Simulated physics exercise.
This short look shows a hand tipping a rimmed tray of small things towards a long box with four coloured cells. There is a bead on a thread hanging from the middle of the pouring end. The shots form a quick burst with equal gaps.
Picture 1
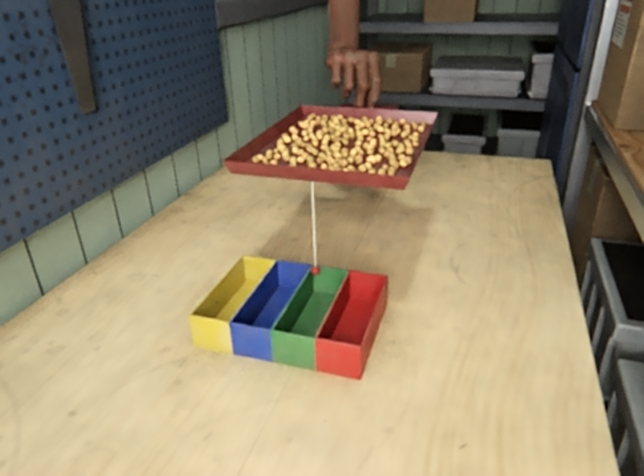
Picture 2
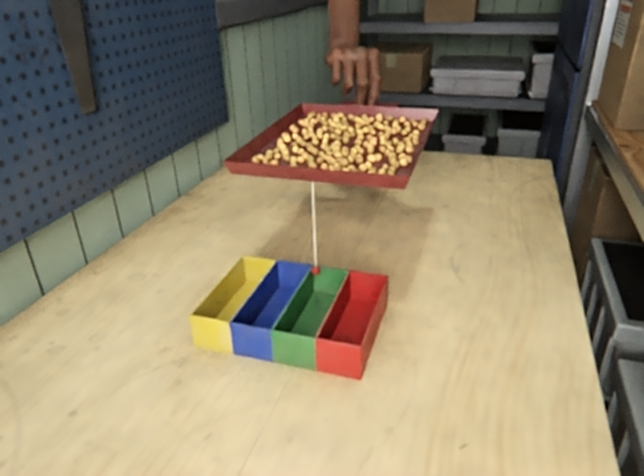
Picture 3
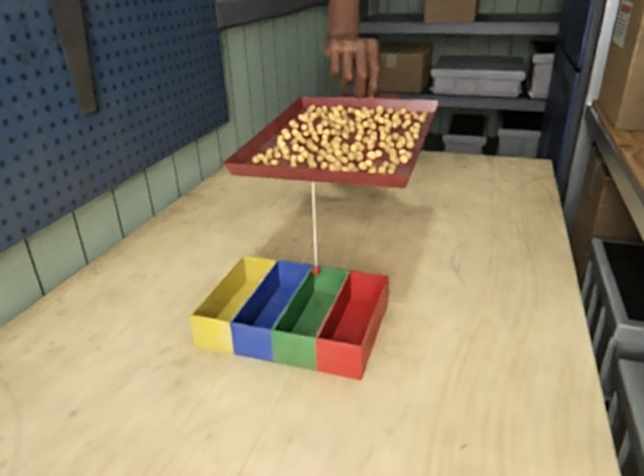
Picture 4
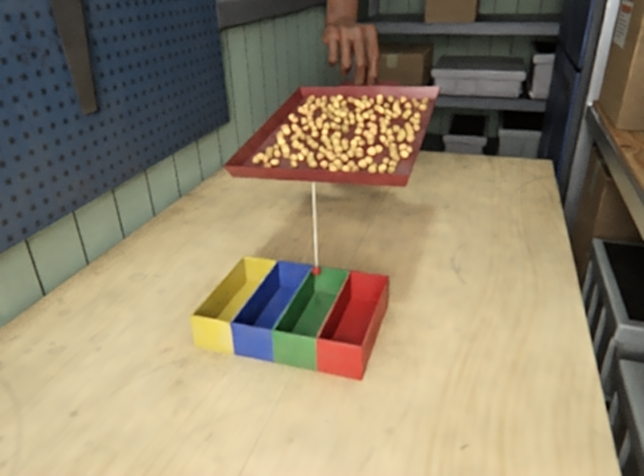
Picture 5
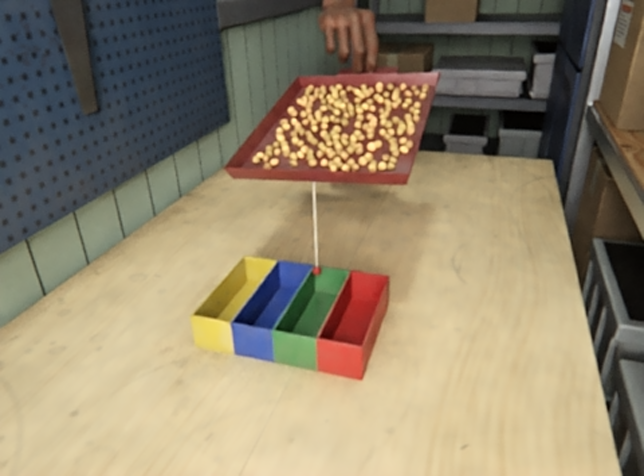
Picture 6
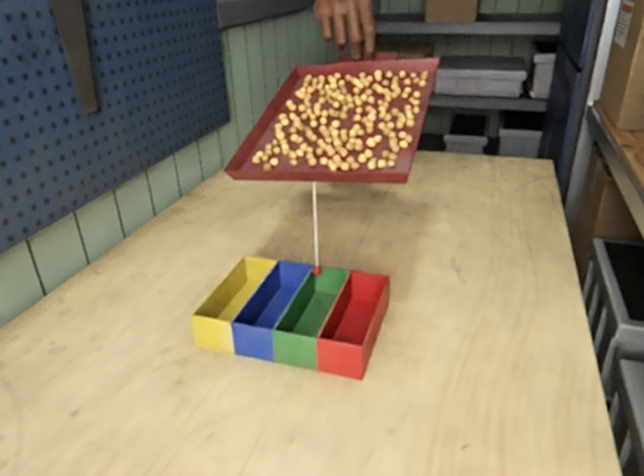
The video shows a hand behind a red tray of dried chickpeas above a box with yellow, blue, green and red cells; the tray's far side rises steadily while its near edge dips slightly towards the left corner.
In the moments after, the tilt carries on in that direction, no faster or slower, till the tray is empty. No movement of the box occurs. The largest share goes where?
To the yellow cell.
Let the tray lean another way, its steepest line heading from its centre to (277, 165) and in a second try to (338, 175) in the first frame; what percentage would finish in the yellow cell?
The first try would leave around 50 per cent there, the second around 0 per cent.
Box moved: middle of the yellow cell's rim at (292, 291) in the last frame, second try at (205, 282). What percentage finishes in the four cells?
Close to 40 in a hundred, followed by close to 90 in a hundred.
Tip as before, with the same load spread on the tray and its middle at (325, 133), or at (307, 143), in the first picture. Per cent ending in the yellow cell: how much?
That would be 40 per cent, and then 40 per cent.
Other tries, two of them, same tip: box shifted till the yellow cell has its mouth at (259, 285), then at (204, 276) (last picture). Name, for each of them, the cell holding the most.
You'd see the yellow one win the first time and the cell in blue win the second.
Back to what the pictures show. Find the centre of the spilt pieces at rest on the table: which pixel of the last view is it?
Close to pixel (181, 327) in the last view.
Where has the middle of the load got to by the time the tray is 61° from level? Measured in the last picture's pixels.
(287, 153).
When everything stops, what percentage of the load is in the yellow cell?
About 40 per cent.
Soon after the last picture, tray tipped steeply; nearly all on the tray; a small part falling or outside the box.
A little later, tray tipped right over; most on the tray; a small part in the yellow cell; a stray few in the blue cell; a stray few in the green cell; a small part falling or outside the box.
Later still, tray tipped past a quarter turn; about a third in the yellow cell; about a quarter in the blue cell; about a quarter in the green cell; a small part in the red cell; a small part falling or outside the box.
At rest, tray tipped past a quarter turn; about a third in the yellow cell; about a quarter in the blue cell; about a quarter in the green cell; a small part in the red cell; a small part outside the box.
